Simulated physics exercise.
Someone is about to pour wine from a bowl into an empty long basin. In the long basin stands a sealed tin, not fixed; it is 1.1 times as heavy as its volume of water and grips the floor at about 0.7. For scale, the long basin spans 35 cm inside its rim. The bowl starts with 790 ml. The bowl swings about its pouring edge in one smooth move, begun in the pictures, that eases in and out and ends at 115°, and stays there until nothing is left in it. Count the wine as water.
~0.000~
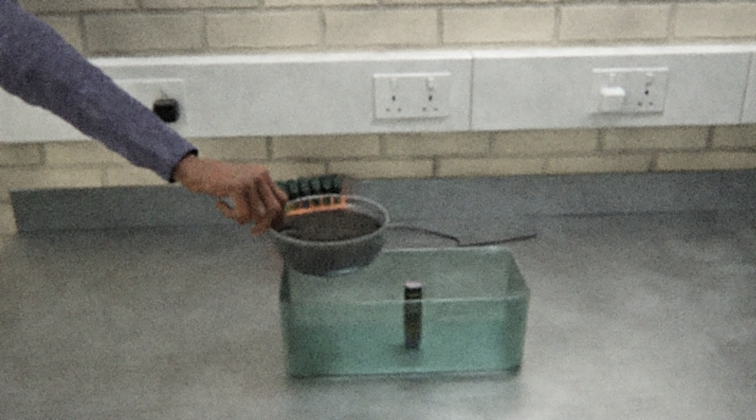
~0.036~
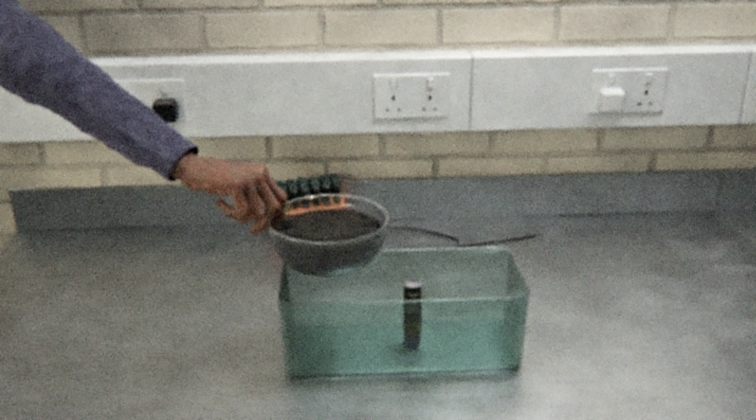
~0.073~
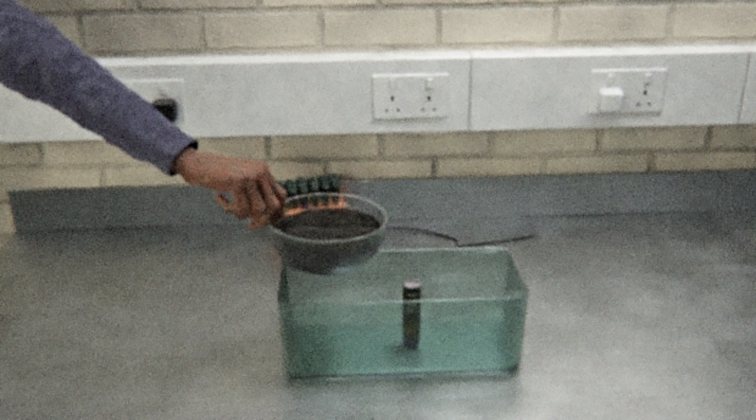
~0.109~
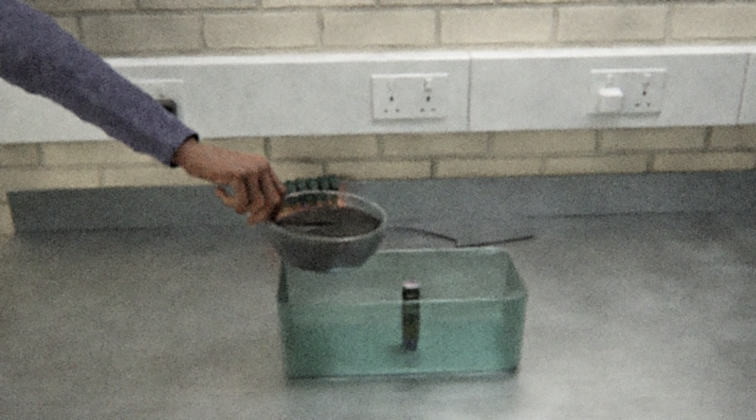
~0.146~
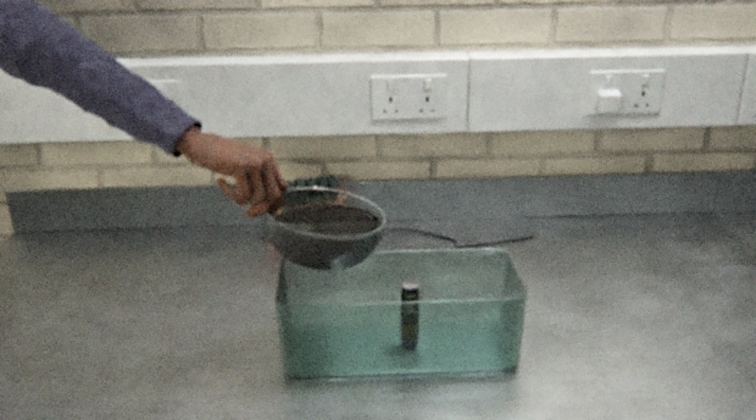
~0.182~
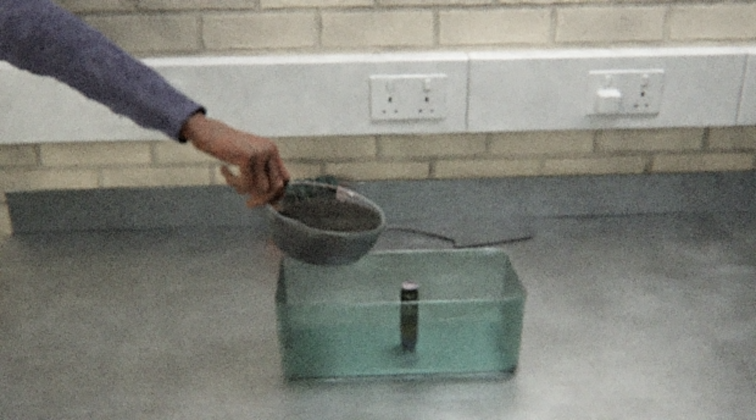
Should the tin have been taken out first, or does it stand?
The tin topples.
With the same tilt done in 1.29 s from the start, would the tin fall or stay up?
Then it remains upright.
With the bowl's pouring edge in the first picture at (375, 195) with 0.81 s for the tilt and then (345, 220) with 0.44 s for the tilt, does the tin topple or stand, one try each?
First it topples; then it keeps standing.
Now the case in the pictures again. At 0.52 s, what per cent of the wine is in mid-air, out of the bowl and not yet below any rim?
Near 48 in a hundred.
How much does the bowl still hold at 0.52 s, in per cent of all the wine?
About 42 per cent.
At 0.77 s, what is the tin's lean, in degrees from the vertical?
About 0°.
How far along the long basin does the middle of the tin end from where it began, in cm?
Some 7.0 cm.
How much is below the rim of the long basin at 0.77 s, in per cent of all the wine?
Some 90 per cent.
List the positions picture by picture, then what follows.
Tilt 0°; pouring edge (388, 218); surface from (273, 230) to (385, 227); the long basin's rim runs from (283, 279) to (520, 272); the tin's top is at (413, 286), in the first frame.
Tilt 1°; pouring edge (388, 218); surface from (273, 230) to (384, 227), in the second frame.
Tilt 2°; pouring edge (387, 218); surface from (271, 228) to (383, 226), in the third frame.
Tilt 5°; pouring edge (386, 218); surface from (271, 227) to (382, 224), in the fourth frame.
Tilt 9°; pouring edge (385, 219); surface from (270, 223) to (382, 221), in the fifth frame.
Tilt 13°; pouring edge (384, 219); surface from (269, 218) to (382, 218), in the sixth frame.
Then, 0.52 s in, the tilt is 82° and 43 per cent is still to pour; the tin stands where it began.
Then, 0.77 s in, the tilt is 114° and 0 per cent is still to pour; the tin stands where it began.
Then, 1.03 s in, the tilt is 115° and 0 per cent is still to pour; the tin leans 48°.
Then, 1.32 s in, the tilt is 115° and 0 per cent is still to pour; the tin lies on its side.
Finally, the tin lies on its side.
